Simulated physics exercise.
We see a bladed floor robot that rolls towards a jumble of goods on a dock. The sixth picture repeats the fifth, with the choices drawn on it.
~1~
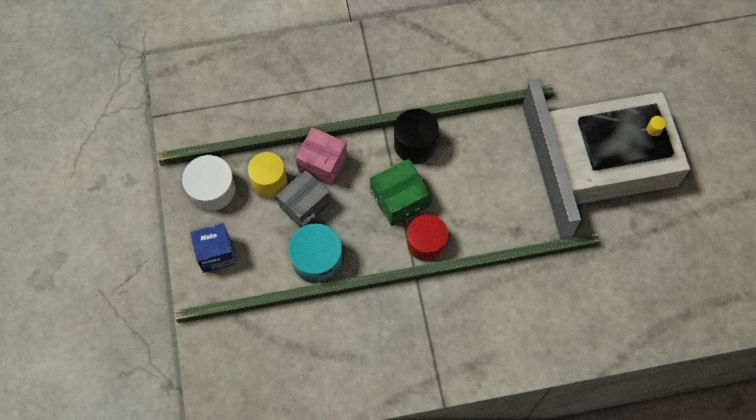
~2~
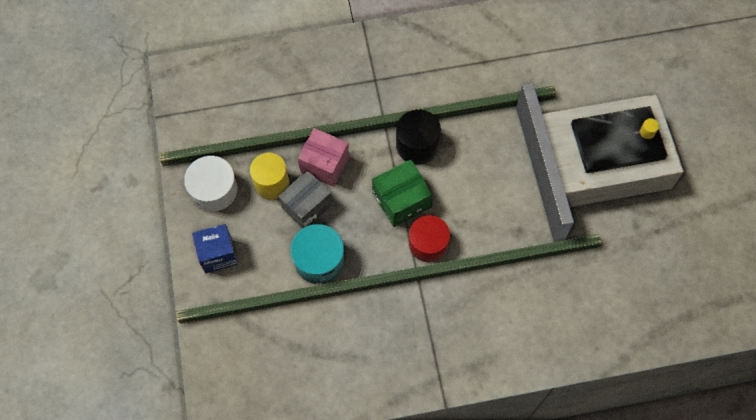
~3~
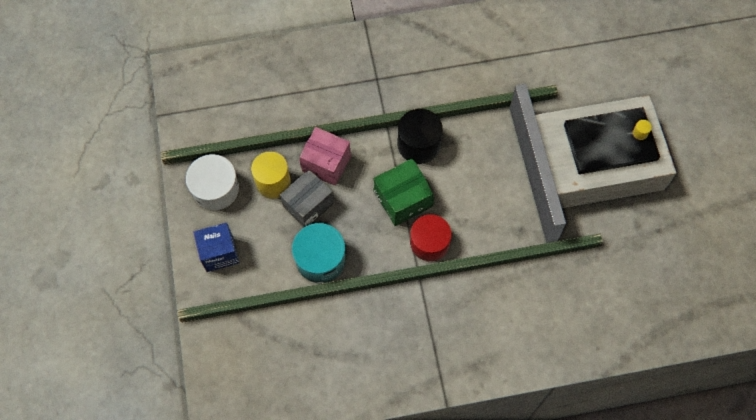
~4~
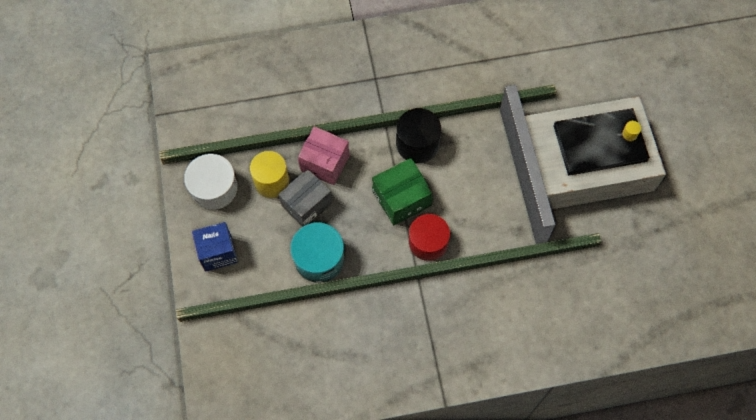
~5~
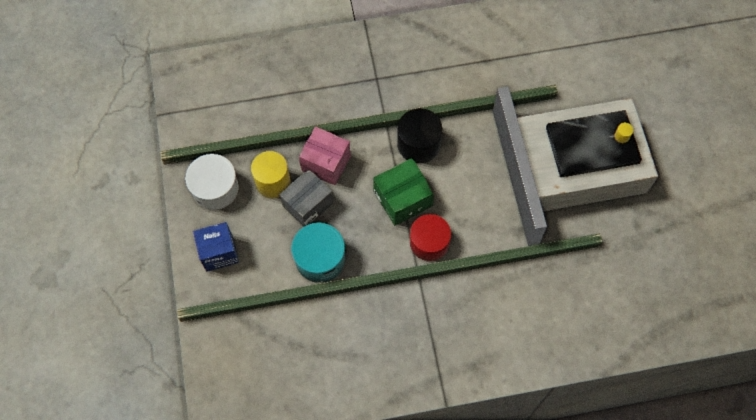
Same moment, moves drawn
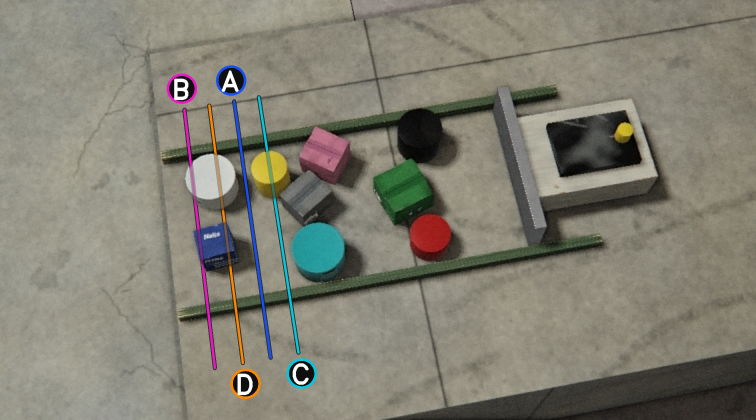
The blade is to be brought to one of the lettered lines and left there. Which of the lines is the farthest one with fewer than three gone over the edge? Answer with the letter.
C is the last line within the limit.
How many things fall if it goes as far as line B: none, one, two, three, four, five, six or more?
In all, six or more.
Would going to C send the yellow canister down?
No.
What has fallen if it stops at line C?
It is the white pail.
On the marked copy, A at (251, 222); B at (199, 231); C at (278, 218); D at (225, 227).
With C. Early on, robot (501, 159); black canister (395, 141); red canister (419, 240).
Further on, robot (414, 174); white pail (201, 185); yellow canister (241, 189).
At the end, robot (346, 186); white pail over the edge; blue box (175, 262); one fallen.
As for the rest, A drops three; B drops six; D drops six.
